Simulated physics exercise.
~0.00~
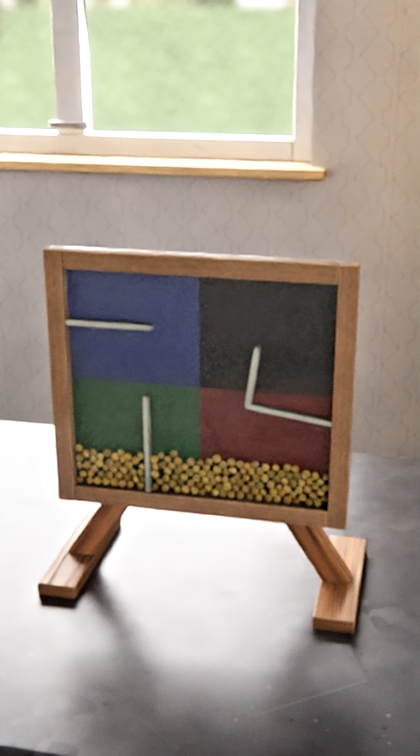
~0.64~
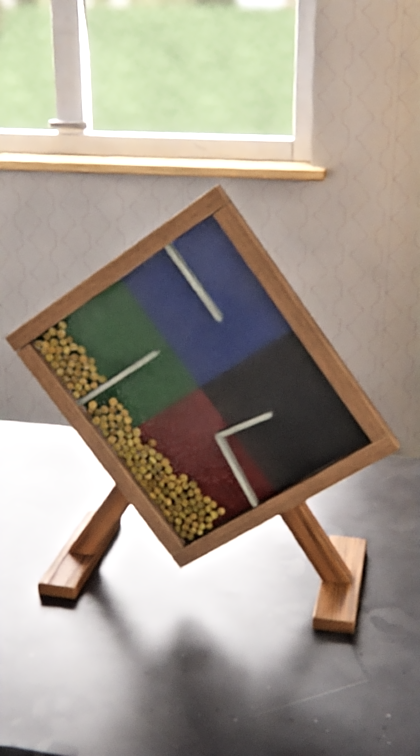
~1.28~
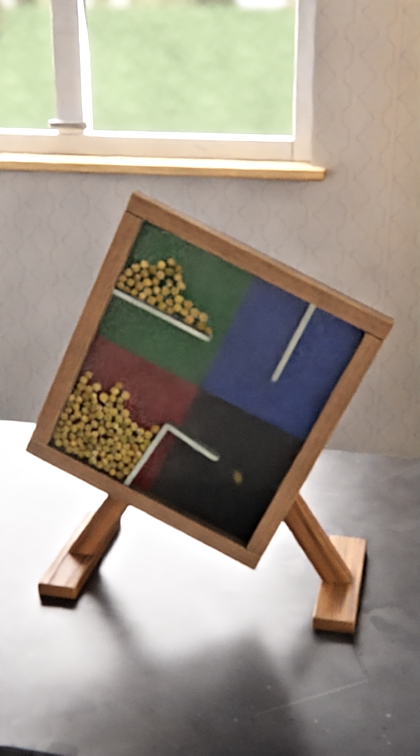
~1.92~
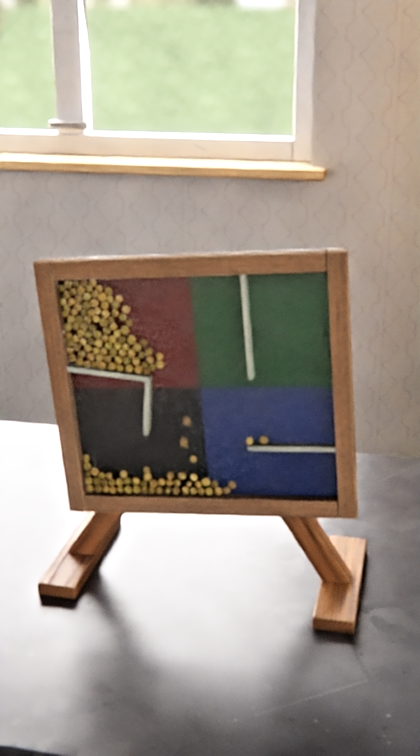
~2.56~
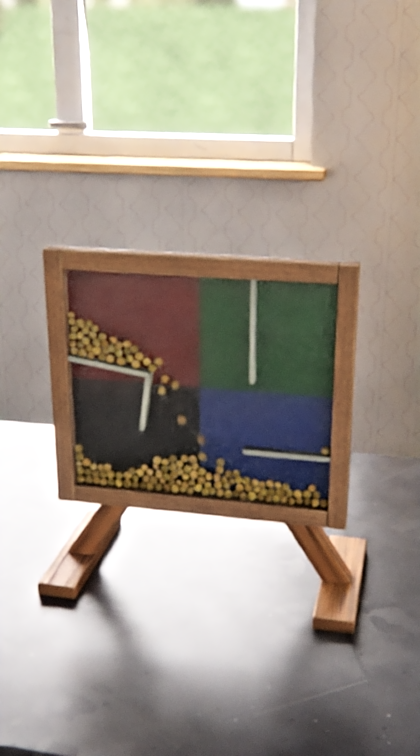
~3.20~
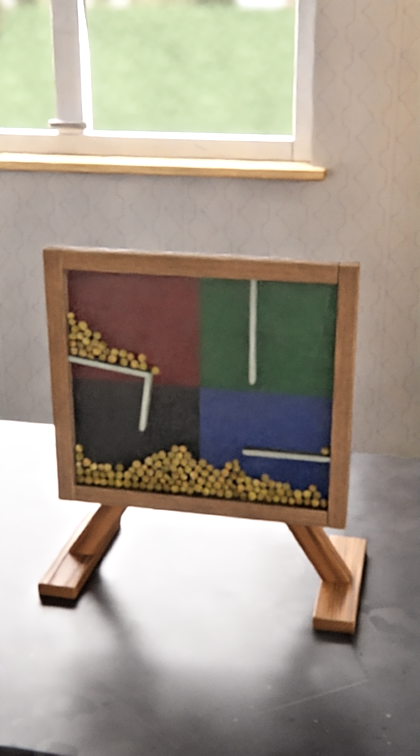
The footage shows a wooden-framed case of dried chickpeas on a stand turning clockwise until upside down, the chickpeas sliding left, then spilling off an inner wall. The case stops, and most settle along the bottom across the black and blue quarters, some staying on the red quarter's ledge.
